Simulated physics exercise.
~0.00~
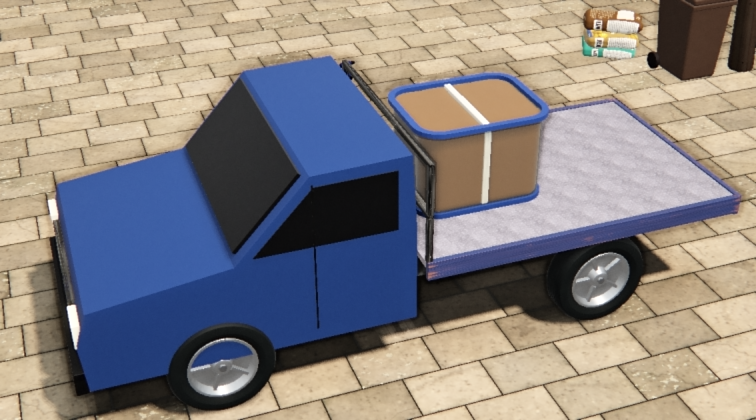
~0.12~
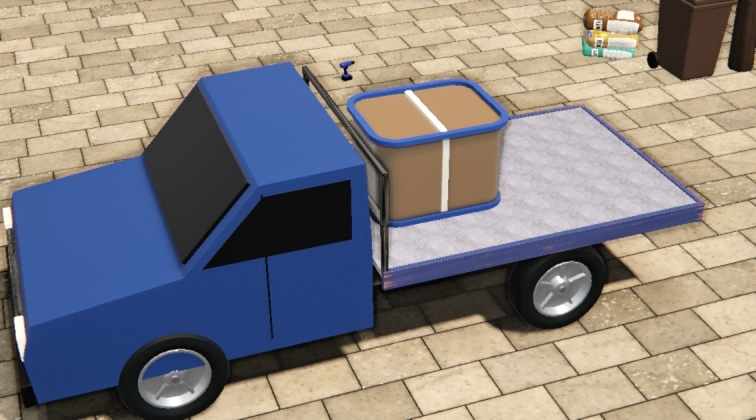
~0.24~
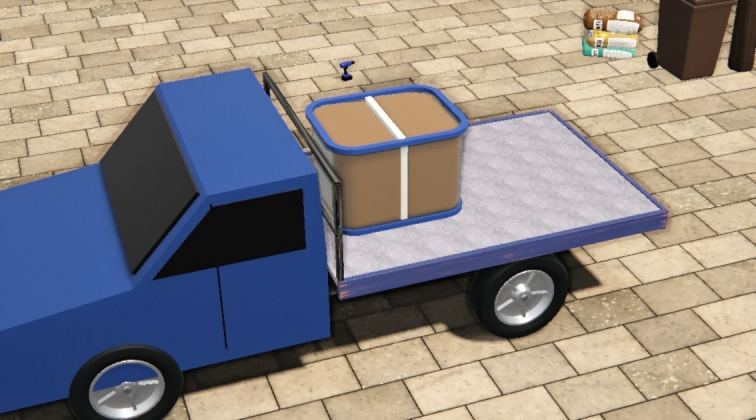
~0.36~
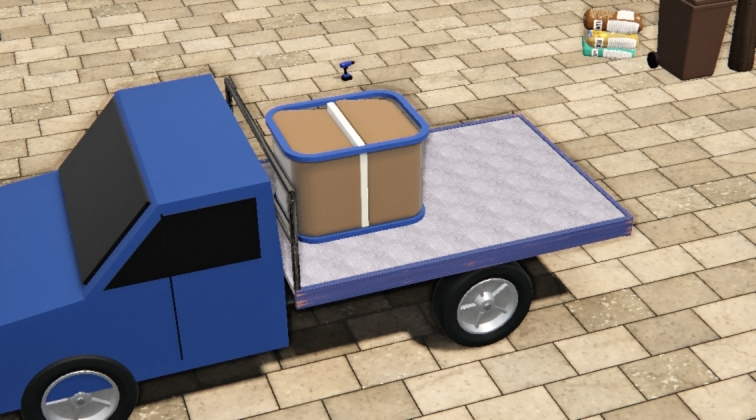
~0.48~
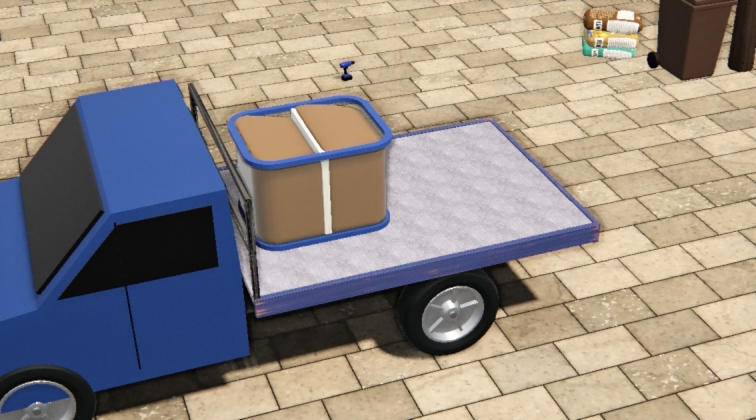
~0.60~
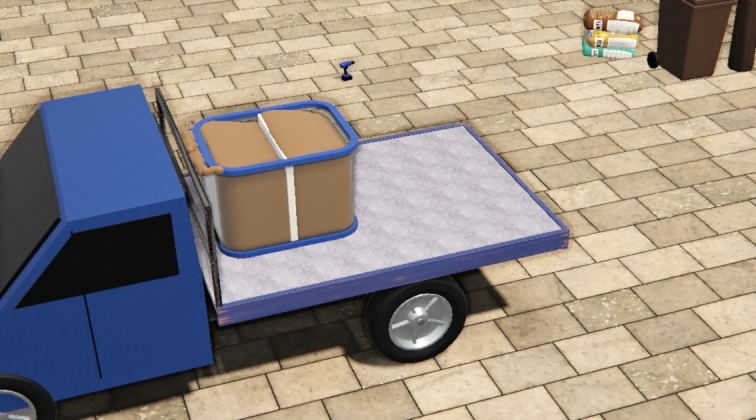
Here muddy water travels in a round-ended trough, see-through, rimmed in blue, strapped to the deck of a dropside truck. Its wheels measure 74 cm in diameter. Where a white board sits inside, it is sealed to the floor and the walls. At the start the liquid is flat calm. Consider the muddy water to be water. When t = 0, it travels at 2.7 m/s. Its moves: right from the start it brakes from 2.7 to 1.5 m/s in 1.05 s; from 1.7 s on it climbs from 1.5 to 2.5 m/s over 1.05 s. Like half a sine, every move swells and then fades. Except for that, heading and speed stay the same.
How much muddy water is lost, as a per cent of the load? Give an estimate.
1 %.
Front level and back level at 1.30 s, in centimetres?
It reads roughly 62 cm up front and 62 cm at the back.
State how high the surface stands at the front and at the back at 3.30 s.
Front 62 cm, back 62 cm.
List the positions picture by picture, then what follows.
Level at the front (430, 129); level at the back (532, 111); still flat; board top at (489, 126); the front is on the left, levels are read along the near wall; a wheel hub at (604, 283), in the first frame.
Level at the front (387, 136); level at the back (491, 118); still flat, in the second frame.
Level at the front (344, 144); level at the back (451, 125); still flat, in the third frame.
Level at the front (302, 149); level at the back (412, 133); rising 3° towards the front, in the fourth frame.
Level at the front (262, 155); level at the back (375, 141); rising 4° towards the front, in the fifth frame.
Level at the front (226, 161); level at the back (341, 148); rising 5° towards the front; a wheel hub at (423, 326), in the sixth frame.
Then, 1.30 s in, front 62 cm, middle 60 cm, back 63 cm above the floor; the loss stands at 1 per cent, over the front.
Then, 2.20 s in, front 60 cm, middle 60 cm, back 64 cm above the floor; the loss stands at 1 per cent, over the front.
Then, 3.30 s in, front 61 cm, middle 62 cm, back 62 cm above the floor; the loss stands at 1 per cent, over the front.
Then, 5.74 s in, the loss stands at 1 per cent, over the front, 4 of 419 litres.
